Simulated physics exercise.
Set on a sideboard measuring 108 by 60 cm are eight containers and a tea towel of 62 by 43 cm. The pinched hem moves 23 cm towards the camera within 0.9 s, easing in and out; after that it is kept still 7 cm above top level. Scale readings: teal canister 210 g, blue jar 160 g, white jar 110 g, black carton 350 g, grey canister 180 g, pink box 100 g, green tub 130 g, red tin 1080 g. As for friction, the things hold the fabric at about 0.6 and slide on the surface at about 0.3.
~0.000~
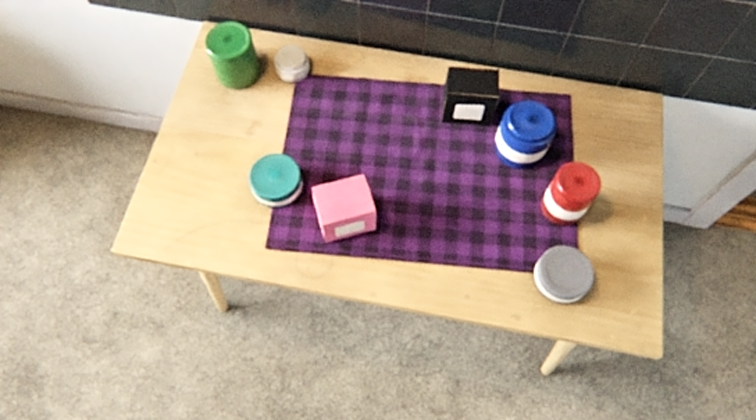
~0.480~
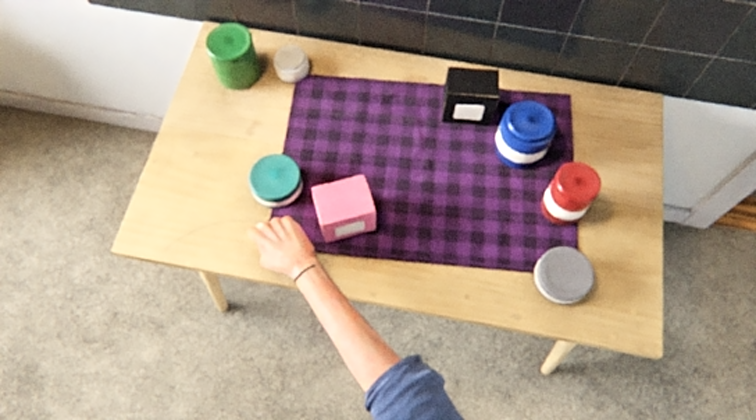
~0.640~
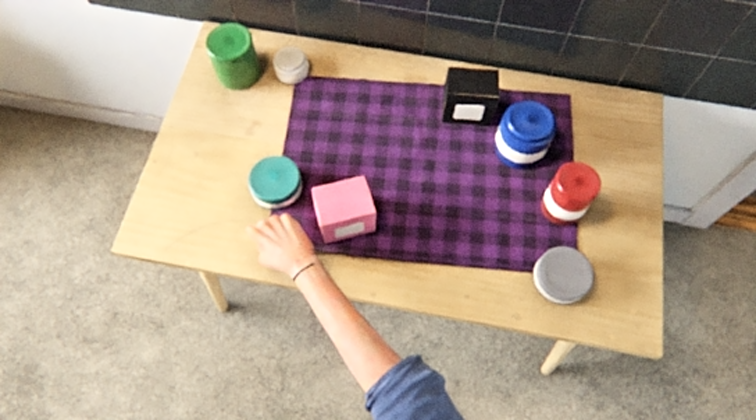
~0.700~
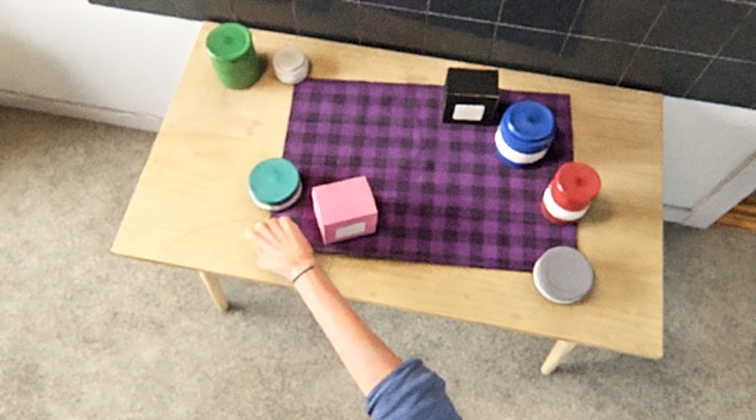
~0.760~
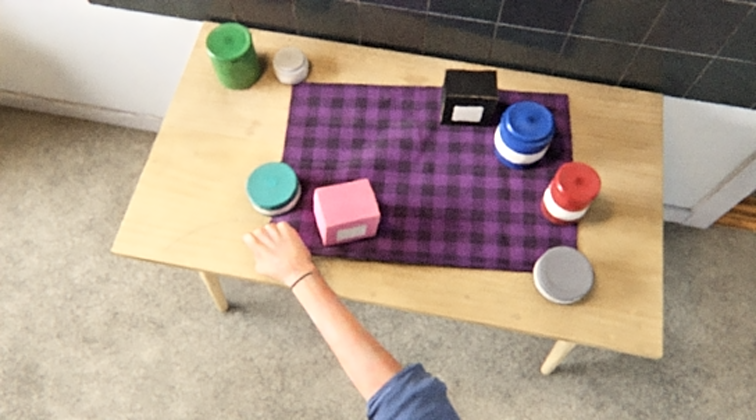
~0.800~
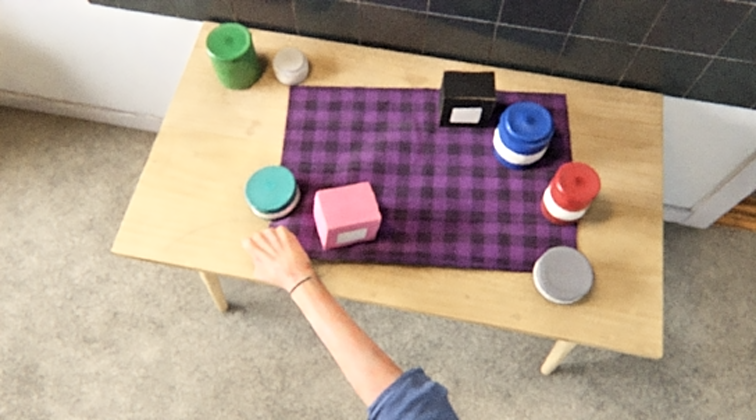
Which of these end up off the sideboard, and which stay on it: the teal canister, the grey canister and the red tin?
Looks like the teal canister is done for; looks like the grey canister is fine up there; looks like the red tin is fine up there.
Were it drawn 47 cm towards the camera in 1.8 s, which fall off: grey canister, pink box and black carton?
Then grey canister is lost over the edge, pink box is lost over the edge and black carton holds on.
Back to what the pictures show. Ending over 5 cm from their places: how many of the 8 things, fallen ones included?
That gives 6.
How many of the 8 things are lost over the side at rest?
My count is 1.
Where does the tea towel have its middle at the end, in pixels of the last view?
I'd say it sits around (367, 232) in the last picture.
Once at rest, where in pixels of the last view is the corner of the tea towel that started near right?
Roughly (548, 288).
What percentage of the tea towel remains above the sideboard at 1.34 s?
Near 85 in a hundred.
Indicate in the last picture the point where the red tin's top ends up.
End position in the last picture: Approx. (521, 199).
At 1.0 s, 100 % of the tea towel is still over the top; teal canister 9 cm off its start, red tin 3 cm off its start, grey canister 1 cm off its start.
At 1.2 s, 95 % of the tea towel is still over the top; teal canister 18 cm off its start, red tin 7 cm off its start, grey canister 4 cm off its start.
At 1.3 s, 85 % of the tea towel is still over the top; teal canister 24 cm off its start at (220, 283), red tin 10 cm off its start at (531, 195), grey canister 6 cm off its start at (541, 287).
At 1.5 s, 80 % of the tea towel is still over the top; teal canister over the edge, red tin 12 cm off its start, grey canister 7 cm off its start.
At 3.1 s, 80 % of the tea towel is still over the top; teal canister over the edge, red tin 12 cm off its start at (521, 199), grey canister 7 cm off its start at (537, 290), black carton 22 cm off its start at (383, 133).
